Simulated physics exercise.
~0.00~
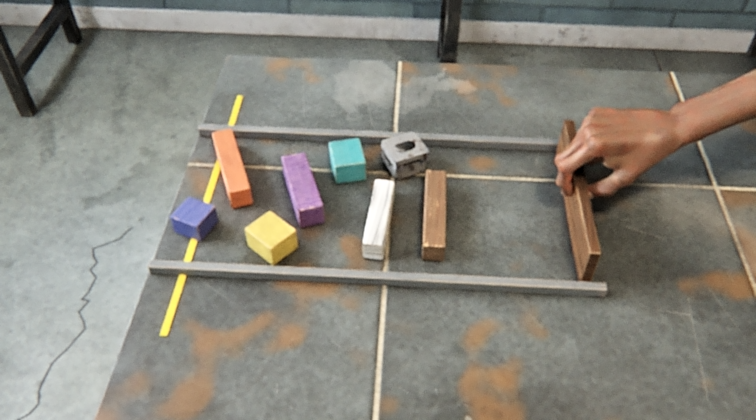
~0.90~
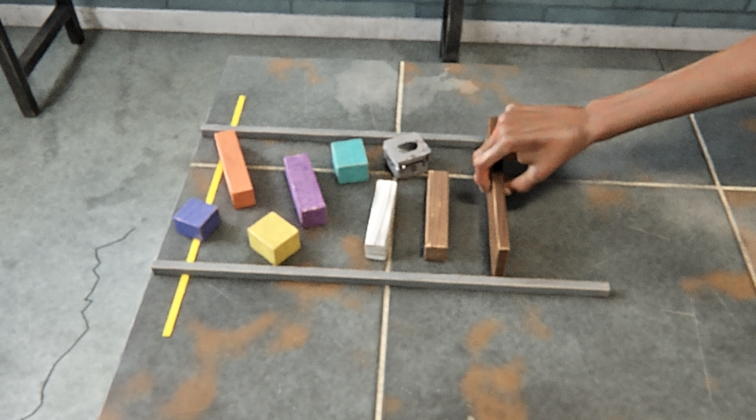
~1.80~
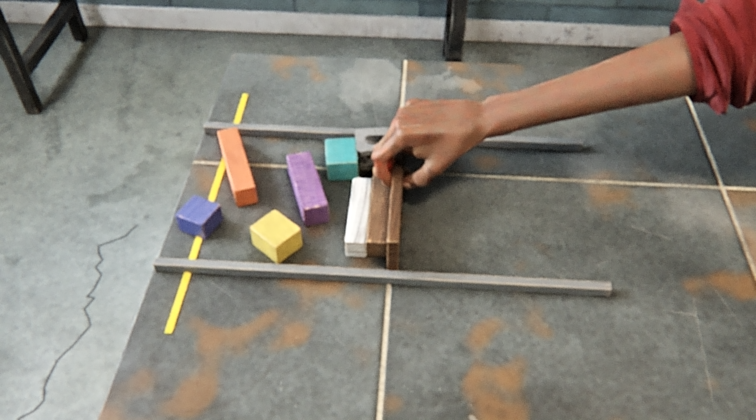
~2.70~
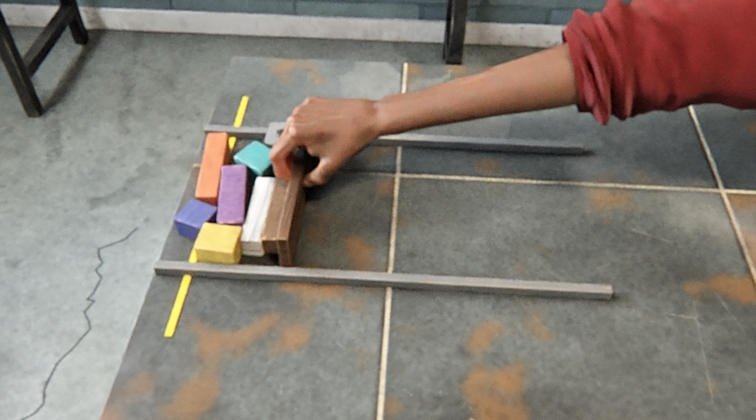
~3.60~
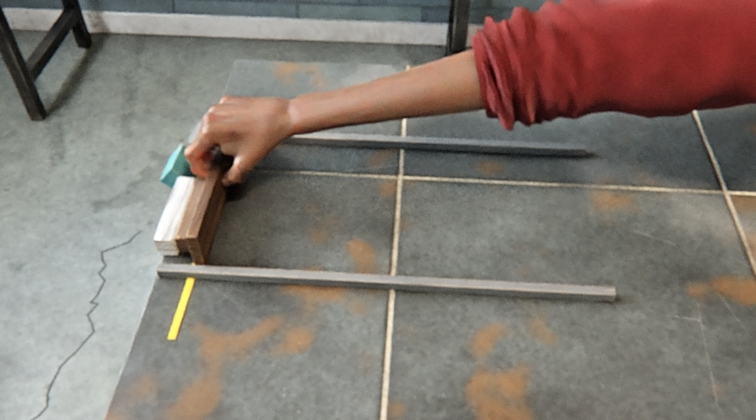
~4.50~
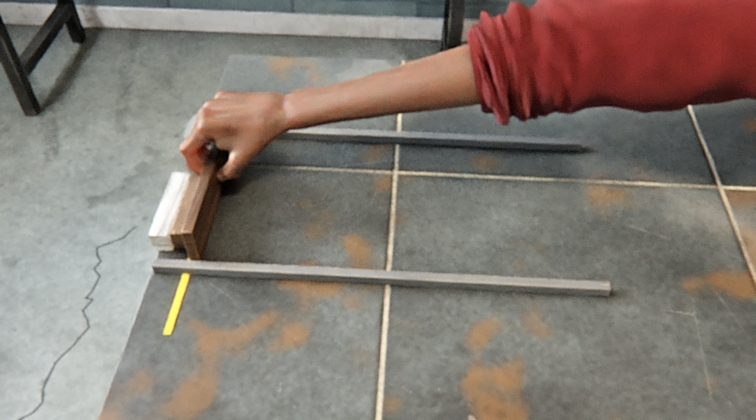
A hand slides an upright dark wooden board leftward between two grey rails on a rust-stained grey tabletop, seen from above at an angle by a slightly swaying camera. Ahead of it lie brown, white, purple and orange bars, turquoise, yellow and blue blocks, and a grey piece with a hole, with yellow tape near the left edge. The board gathers the brown and white bars, then packs the pieces together toward the tape. As it reaches the tape, the orange and purple bars and the yellow and blue blocks are gone, while the turquoise block tilts at the rim. Finally it is gone too, leaving the white and brown bars against the board at the edge.
